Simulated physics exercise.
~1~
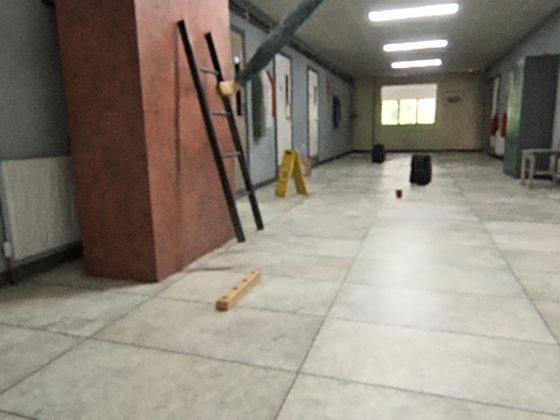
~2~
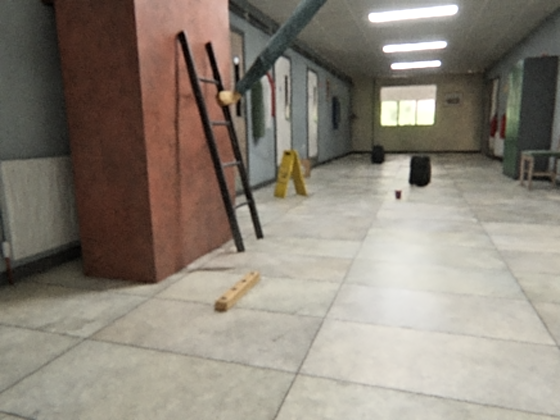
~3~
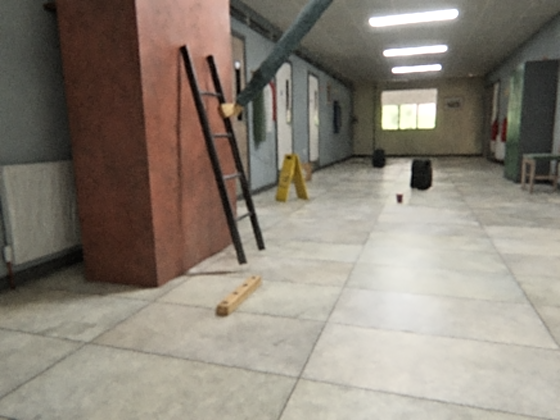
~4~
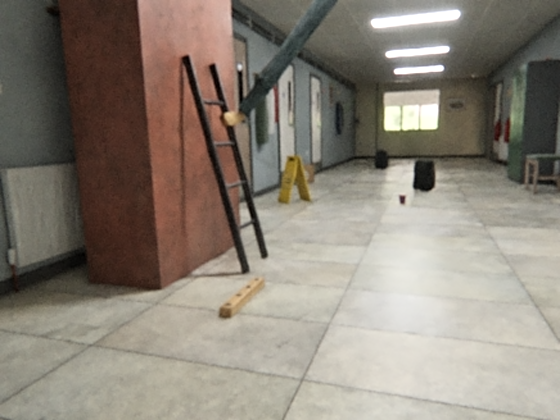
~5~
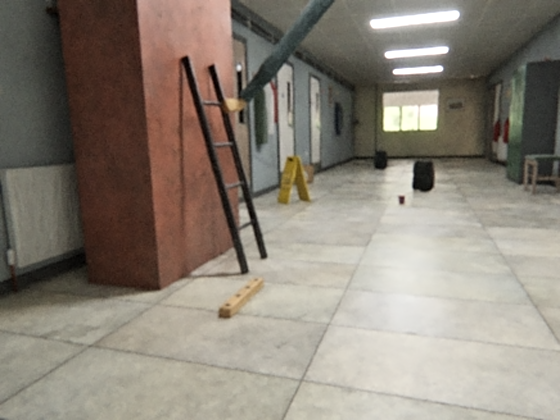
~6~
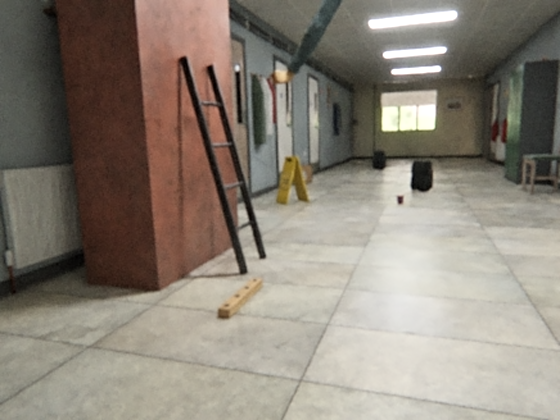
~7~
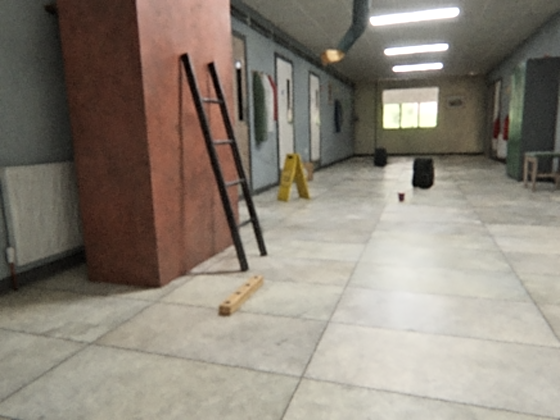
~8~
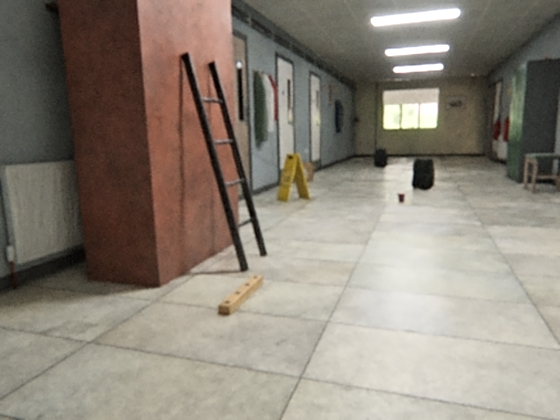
At the start, an arm in a dark blue-grey sleeve reaches down from the top and holds a black, ladder-like rack against a reddish pillar in a long tiled corridor. A short strip of wood lies on the floor in front, with a yellow floor sign farther back. The hand lowers the rack a little, and its feet come down close to the wooden strip. Then the hand lets go and draws back, rising up and out of view. The rack stays leaning against the pillar, upright and still, and the strip stays in place.
